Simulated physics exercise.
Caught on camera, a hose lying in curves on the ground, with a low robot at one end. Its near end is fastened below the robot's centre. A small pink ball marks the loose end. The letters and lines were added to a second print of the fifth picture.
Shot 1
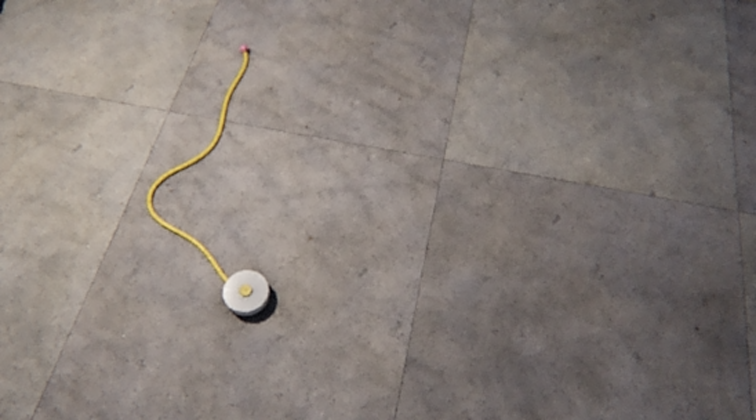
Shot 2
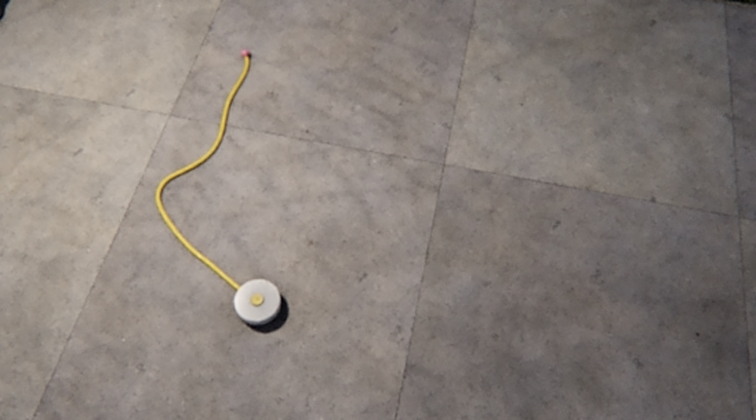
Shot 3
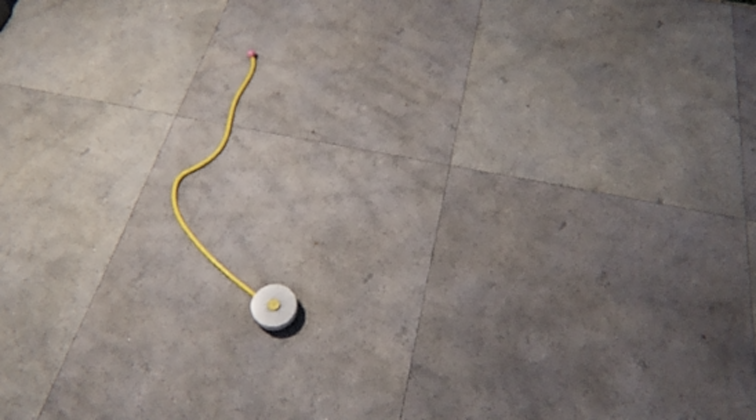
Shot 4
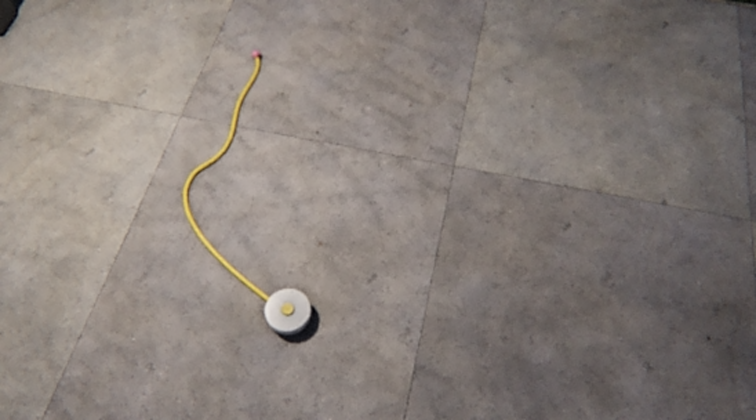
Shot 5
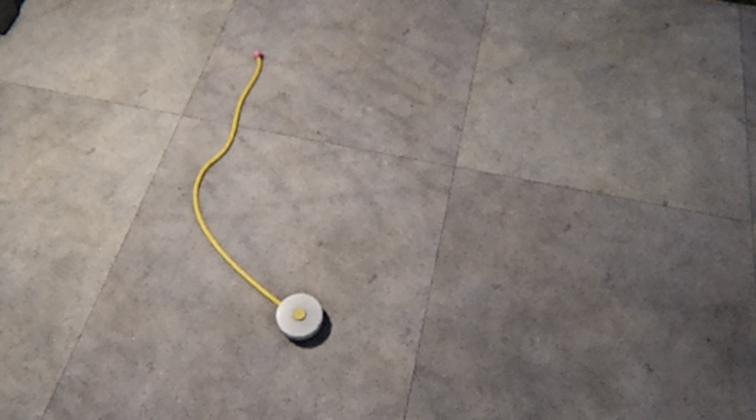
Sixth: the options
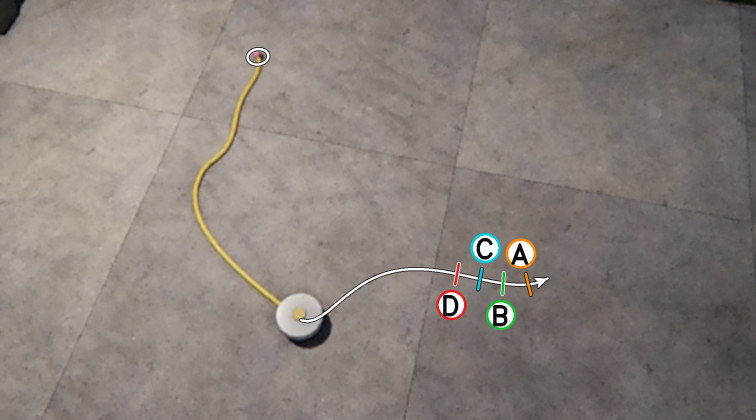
A small round white robot slid slowly a short way to the right and slightly down across grey floor tiles, pulling the near part of a curvy yellow hose along, while the far end barely shifted.
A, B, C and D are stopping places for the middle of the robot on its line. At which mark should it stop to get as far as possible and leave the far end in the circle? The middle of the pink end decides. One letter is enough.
D is the last safe stop.
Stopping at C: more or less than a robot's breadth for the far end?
Less.
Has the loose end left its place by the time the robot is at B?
Yes.
On the marked copy, A at (528, 284); B at (503, 283); C at (480, 279); D at (457, 274); the ring at (258, 57); the route from (301, 320) via (422, 269) to (548, 278).
Taking D. A third of the way, robot (352, 288), middle of the hose (215, 191), free end (257, 54).
Two thirds of the way, robot (406, 266), middle of the hose (242, 189), free end (258, 54).
When it is over, robot (458, 271), middle of the hose (290, 187), free end (258, 59); the free end is still in its ring.
As for the rest, A drags the free end to (254, 86); B drags the free end to (254, 75); C drags the free end to (256, 66).
